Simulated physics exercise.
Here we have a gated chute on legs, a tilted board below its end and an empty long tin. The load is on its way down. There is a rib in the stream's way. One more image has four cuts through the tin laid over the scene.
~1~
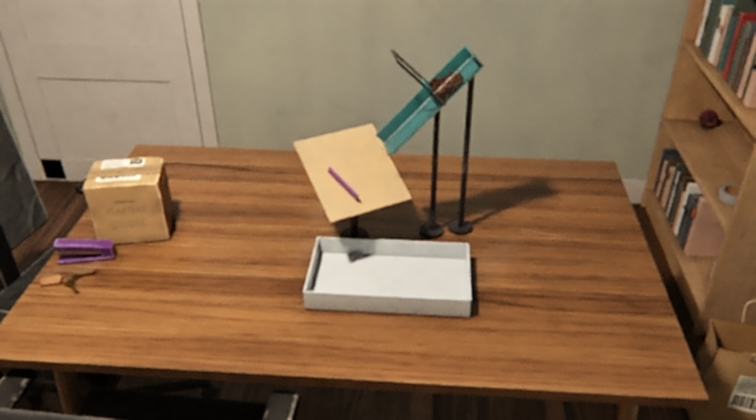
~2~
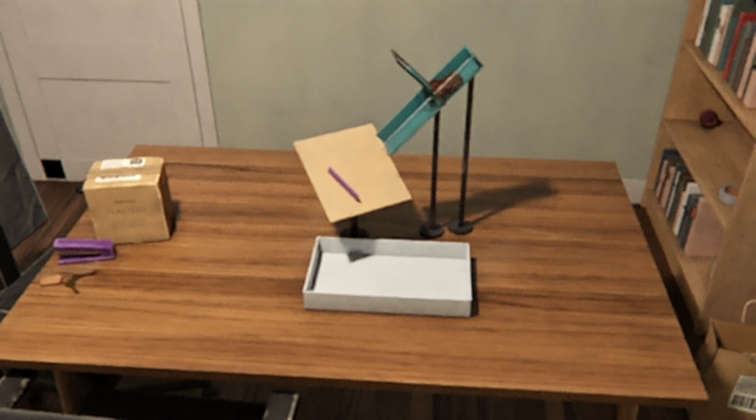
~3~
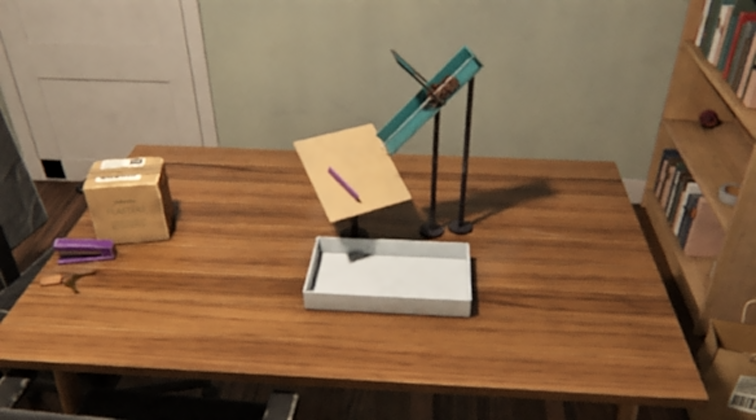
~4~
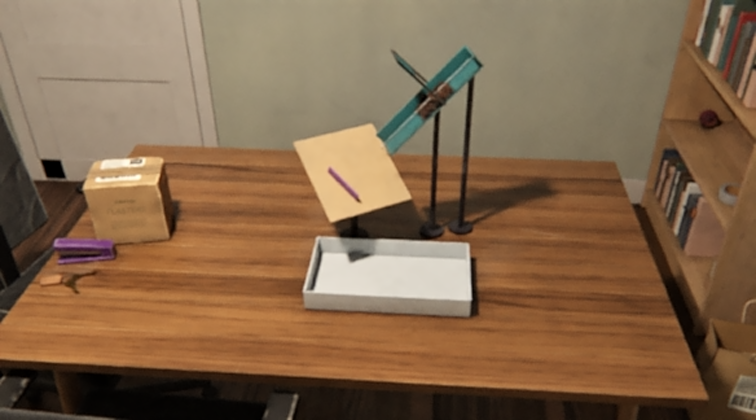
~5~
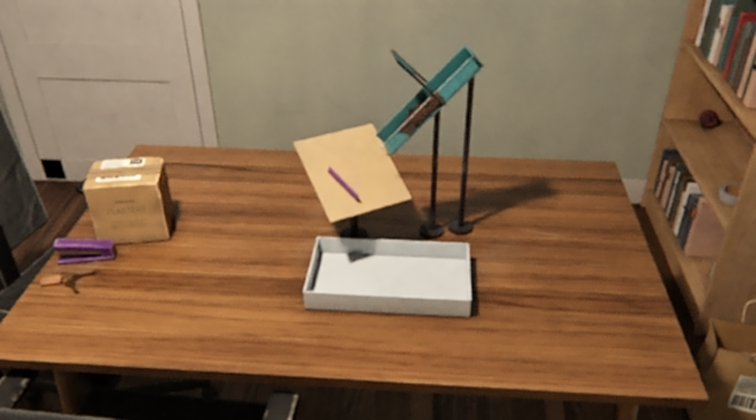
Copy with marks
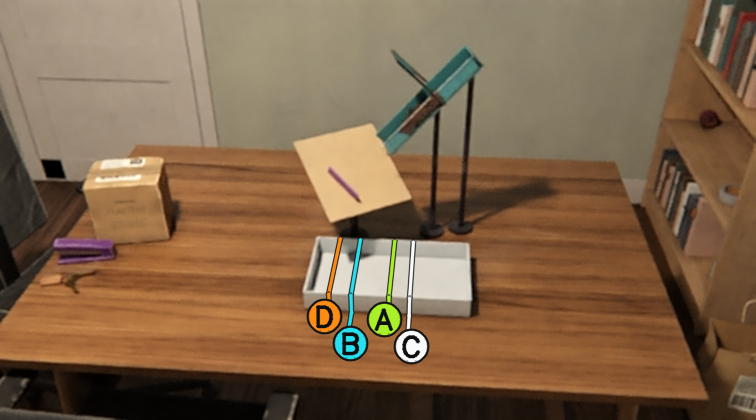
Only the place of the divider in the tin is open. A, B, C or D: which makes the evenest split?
The answer is line A.
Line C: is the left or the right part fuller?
Left.
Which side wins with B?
Right.
On the marked copy, line A crosses the front rim at (388, 296); line B crosses the front rim at (351, 294); line C crosses the front rim at (409, 297); line D crosses the front rim at (328, 293).
If A is chosen, of what is caught, about half on the left of the divider, about half on the right.
If B is chosen, of what is caught, a stray few on the left of the divider, nearly all on the right.
If C is chosen, of what is caught, nearly all on the left of the divider, a small part on the right.
If D is chosen, of what is caught, a stray few on the left of the divider, nearly all on the right.
